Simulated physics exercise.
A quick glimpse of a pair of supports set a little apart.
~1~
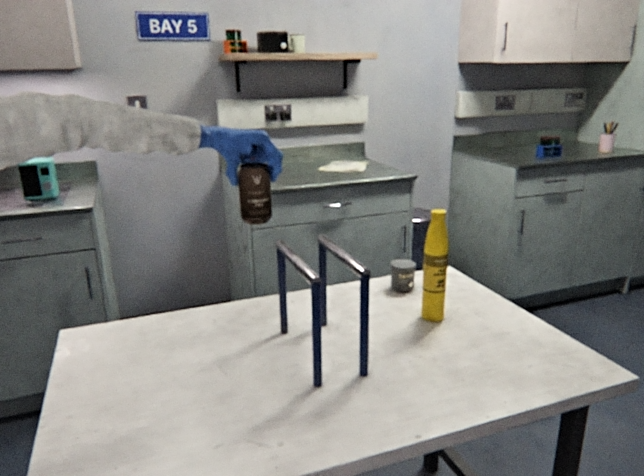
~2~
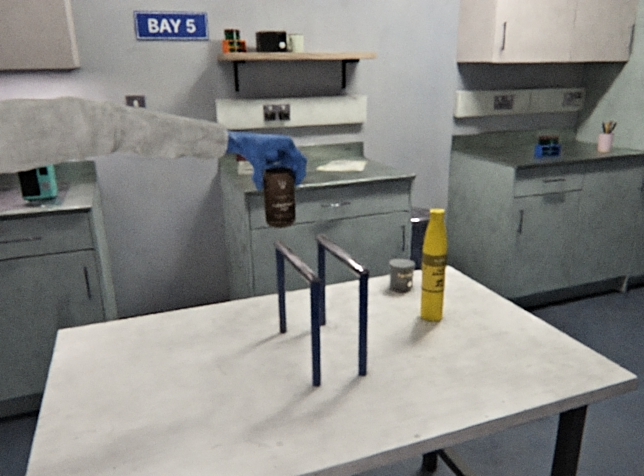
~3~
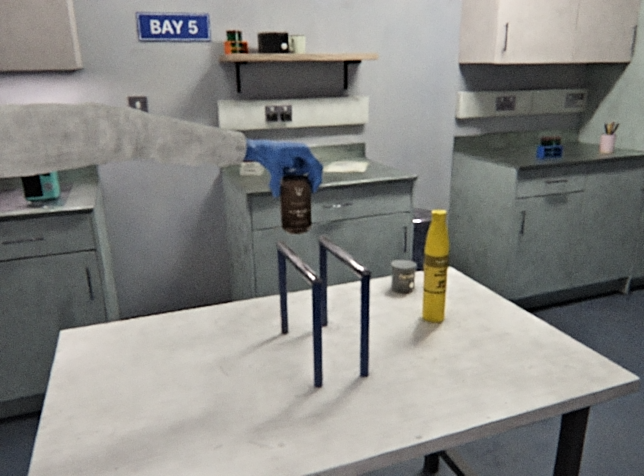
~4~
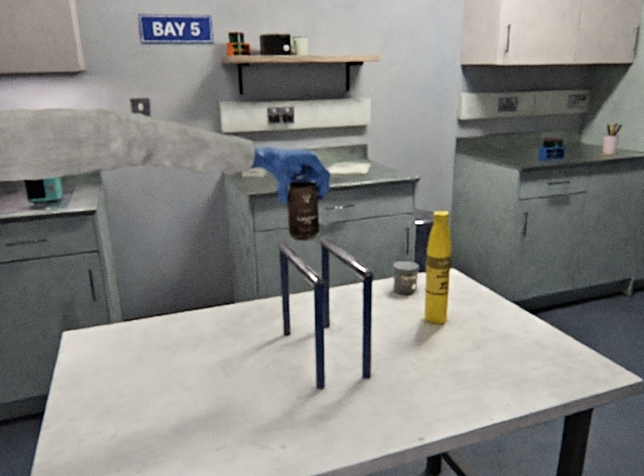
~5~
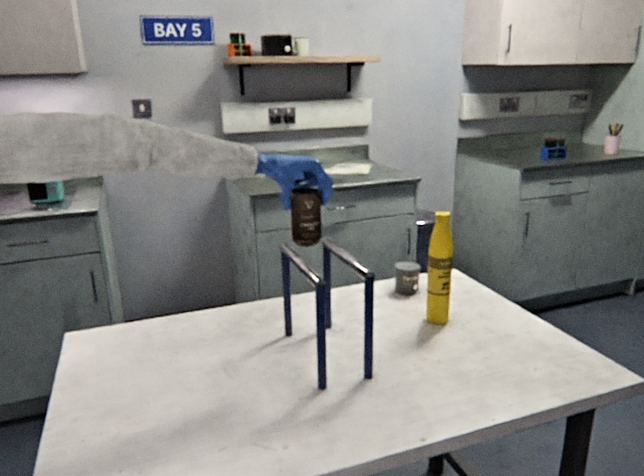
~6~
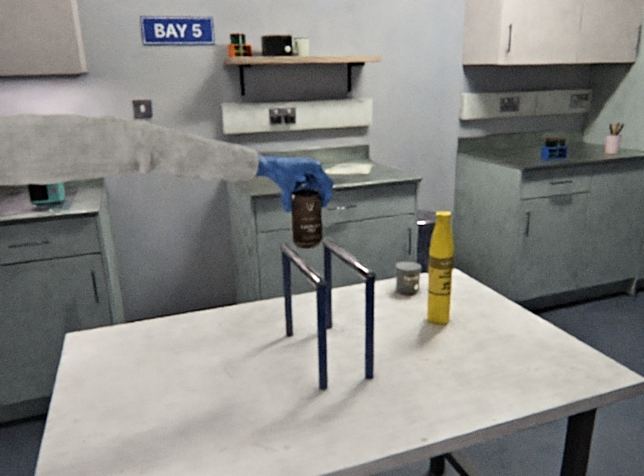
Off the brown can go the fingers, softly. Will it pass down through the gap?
No - it will stay above.
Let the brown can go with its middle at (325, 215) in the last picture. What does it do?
In that case it slips past.
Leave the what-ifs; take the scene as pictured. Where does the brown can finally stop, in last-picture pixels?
It finishes at around (331, 249).
Then, 0.30 s past the last view, brown can rocked 51° from its first pose near (328, 246).
Then, 0.40 s past the last view, brown can rocked 45° from its first pose near (330, 246).
Finally, down or leaning hard on the stand or table, brown can; the other 2 still in place. Final places as the last picture's camera would see them, brown can near (331, 249). The can stays on top.
